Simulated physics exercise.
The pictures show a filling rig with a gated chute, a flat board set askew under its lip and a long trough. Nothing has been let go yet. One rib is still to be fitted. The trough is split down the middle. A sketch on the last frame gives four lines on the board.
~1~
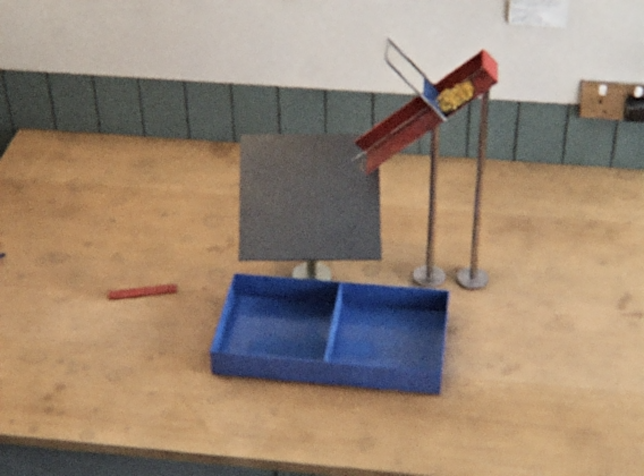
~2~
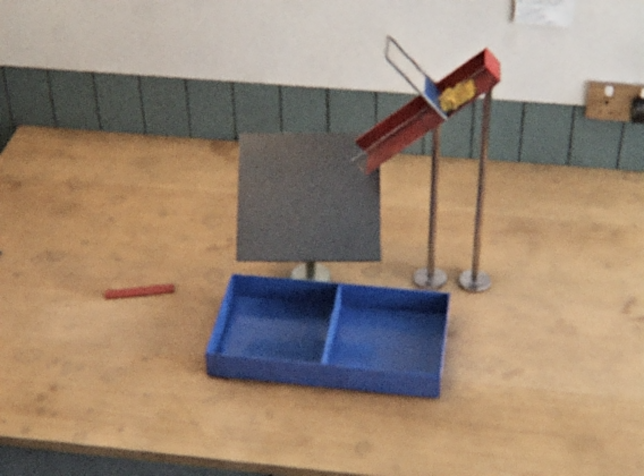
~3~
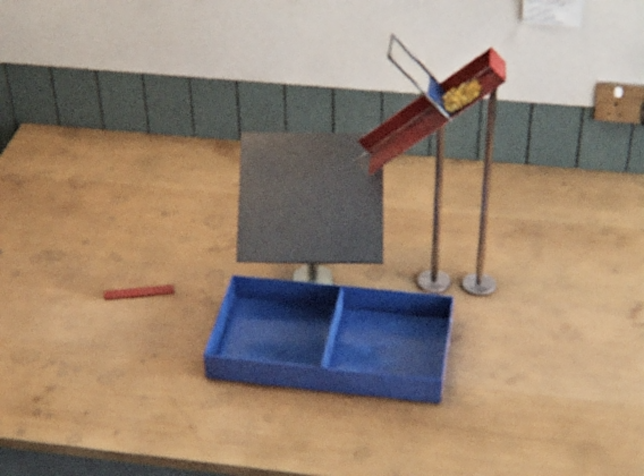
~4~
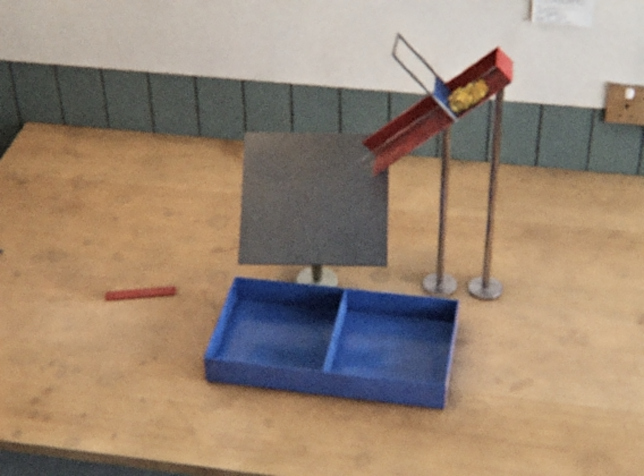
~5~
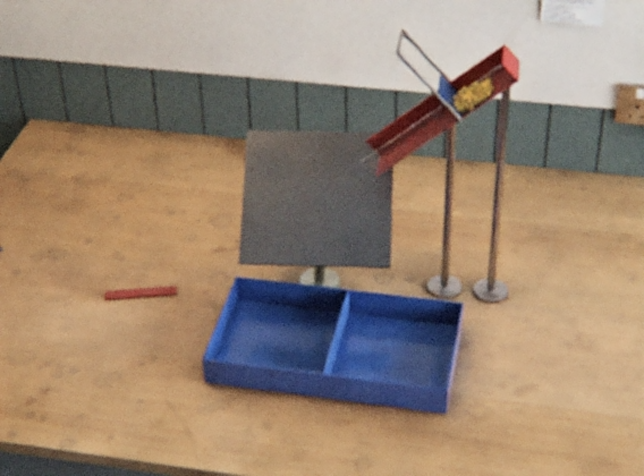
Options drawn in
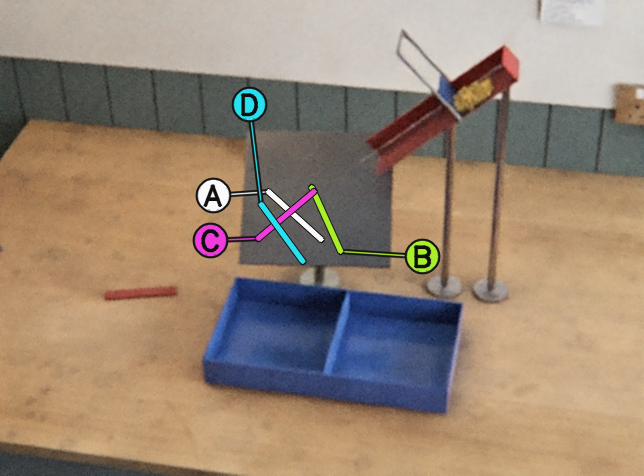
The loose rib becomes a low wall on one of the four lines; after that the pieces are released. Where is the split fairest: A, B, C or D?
The best line is A.
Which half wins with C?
The left half.
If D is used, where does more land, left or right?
More lands on the left.
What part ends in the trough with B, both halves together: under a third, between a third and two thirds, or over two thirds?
It is over two thirds.
On the marked copy, line A from (268, 191) to (321, 239); line B from (311, 187) to (340, 251); line C from (314, 191) to (258, 238); line D from (261, 204) to (302, 261).
With A, of what is caught, about two thirds in the left half, about a third in the right.
With B, of what is caught, a small part in the left half, nearly all in the right.
With C, of what is caught, nearly all in the left half, a small part in the right.
With D, of what is caught, most in the left half, a small part in the right.
